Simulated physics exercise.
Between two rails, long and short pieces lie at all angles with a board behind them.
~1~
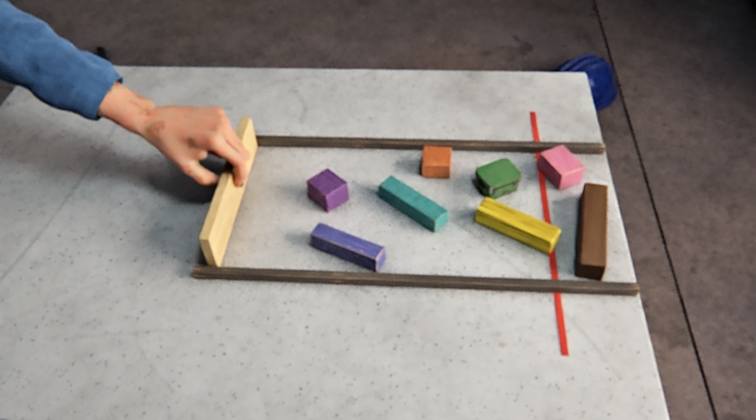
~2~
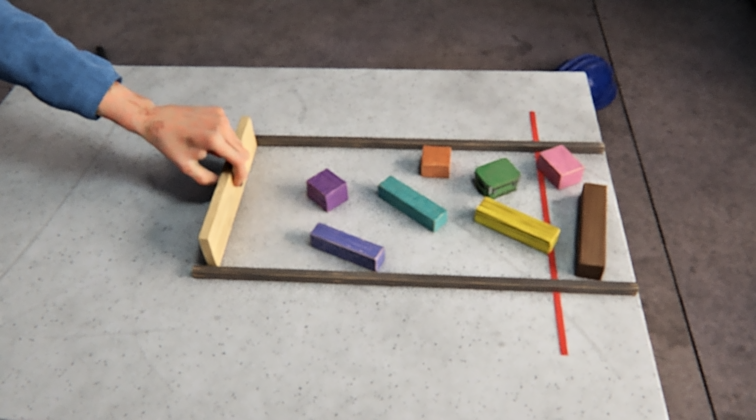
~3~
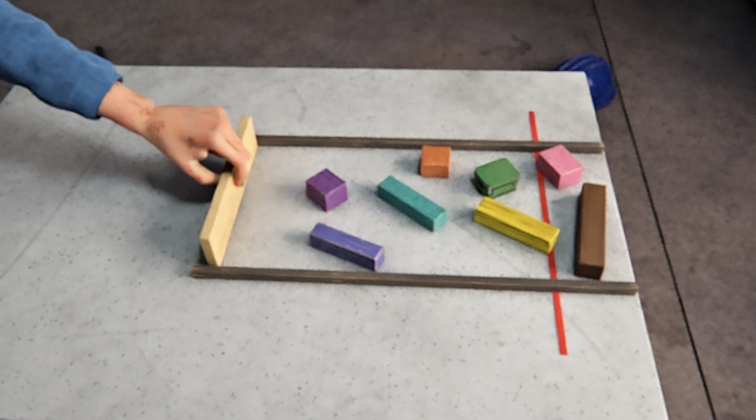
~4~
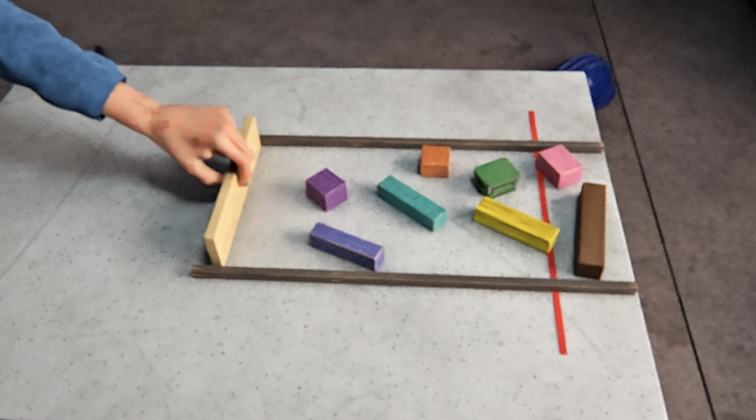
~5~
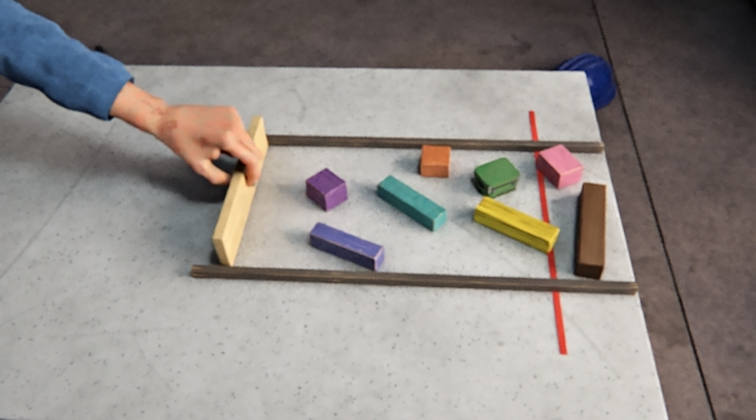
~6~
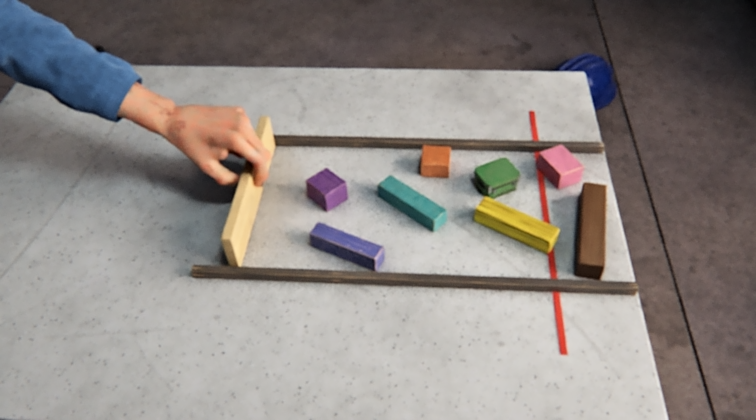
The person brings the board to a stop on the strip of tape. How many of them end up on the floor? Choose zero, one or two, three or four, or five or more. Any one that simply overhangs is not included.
One or two.
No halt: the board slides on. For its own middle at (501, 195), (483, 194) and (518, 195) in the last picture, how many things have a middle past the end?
0; 0; 0.
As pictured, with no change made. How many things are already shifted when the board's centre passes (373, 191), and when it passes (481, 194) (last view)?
The count is 3 at the first point and 7 at the second.
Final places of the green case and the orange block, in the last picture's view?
Final centres, in order: Near (600, 171), near (553, 155).
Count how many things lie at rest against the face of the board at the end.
Well, it touches 3.
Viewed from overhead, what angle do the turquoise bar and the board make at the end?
I'd put it at about 10°.
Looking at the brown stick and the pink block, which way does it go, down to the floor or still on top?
Looking at them, the brown stick leaves its support and the pink block leaves its support.
Soon after, none off yet; brown stick at rest near (592, 229); pink block at rest near (560, 167); yellow stick at rest near (516, 224).
After that, none off yet; brown stick at rest near (592, 229); pink block at rest near (560, 167); yellow stick moving near (519, 223).
And then, none off yet; brown stick moving near (598, 229); pink block displaced about its own width near (581, 161); yellow stick displaced about its own width near (574, 216).
In the end, the number that fall off is one or two; gone, pink block and brown stick.
